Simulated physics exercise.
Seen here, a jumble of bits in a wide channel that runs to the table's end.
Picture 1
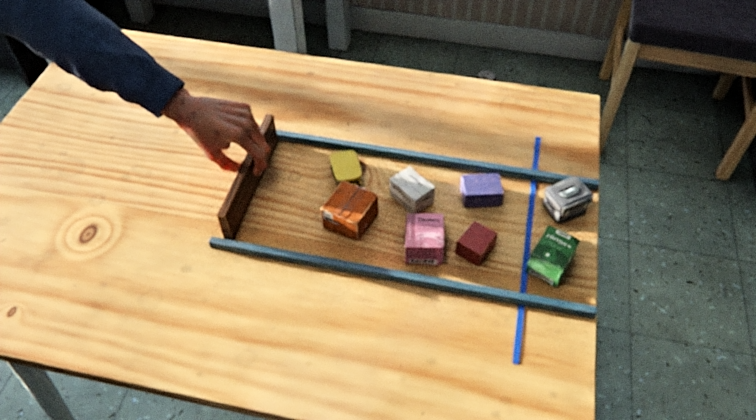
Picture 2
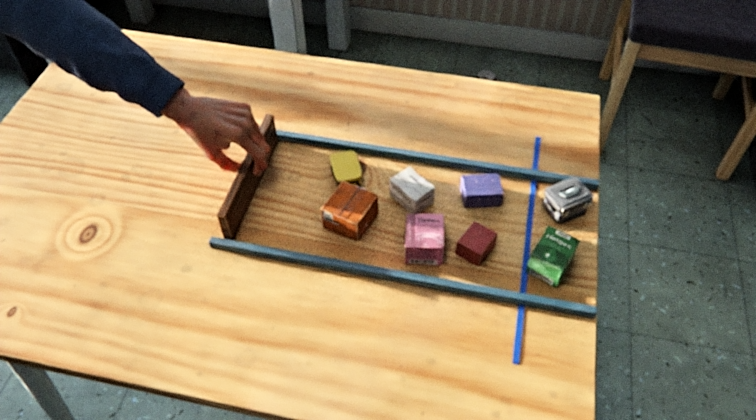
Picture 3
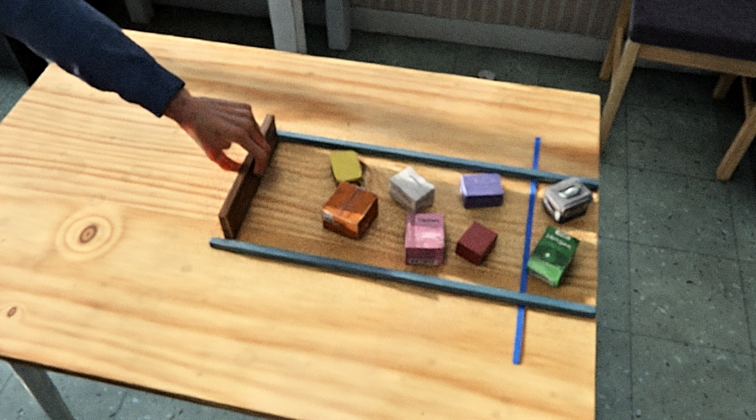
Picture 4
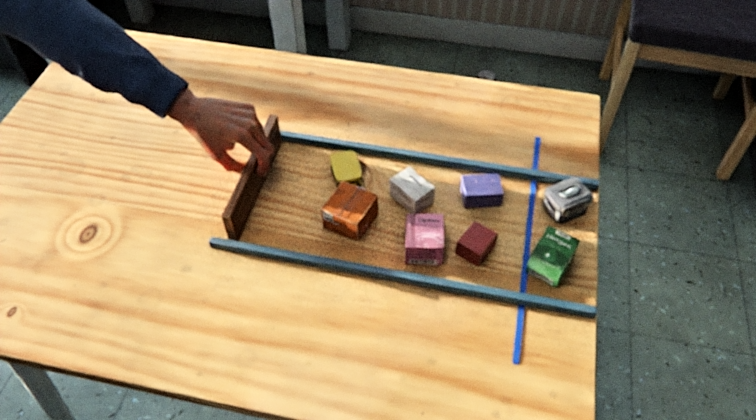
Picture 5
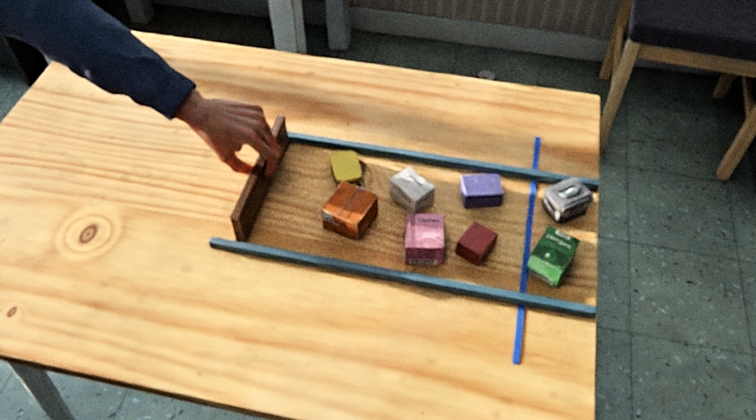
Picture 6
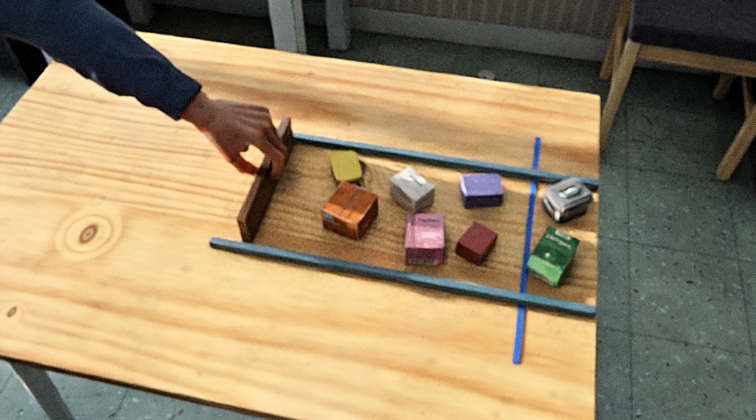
At first, a hand holds a dark wooden board upright across the left end of a channel on a table, with colourful boxes and blocks scattered to its right and a blue tape line crossing near the far end. Then the hand slides the board slightly right, while the scattered objects stay still.
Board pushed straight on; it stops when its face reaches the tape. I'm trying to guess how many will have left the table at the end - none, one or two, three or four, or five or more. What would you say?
I would say three or four.
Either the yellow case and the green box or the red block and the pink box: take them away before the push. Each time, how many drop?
Fallen: 2 in the first try, 1 in the other.
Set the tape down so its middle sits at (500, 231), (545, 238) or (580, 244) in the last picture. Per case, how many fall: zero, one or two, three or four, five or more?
So, one after another, I'd give either one or two; three or four; more than four.
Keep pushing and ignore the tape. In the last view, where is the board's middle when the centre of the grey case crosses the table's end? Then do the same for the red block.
With the grey case it sits around (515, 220), with the red block around (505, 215).
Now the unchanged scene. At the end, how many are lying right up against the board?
So the total is 2.
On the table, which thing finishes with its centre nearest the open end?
Answer: The pink box.
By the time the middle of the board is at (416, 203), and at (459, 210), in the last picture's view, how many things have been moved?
The counts are 6 and 7.
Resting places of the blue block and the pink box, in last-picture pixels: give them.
They finish at roughly (575, 196) and (593, 275) respectively.
Soon after, none off yet; grey case at rest near (566, 201); green box at rest near (552, 256); red block at rest near (476, 243).
In the end, the number that fall off is three or four; gone, red block, green box and grey case.
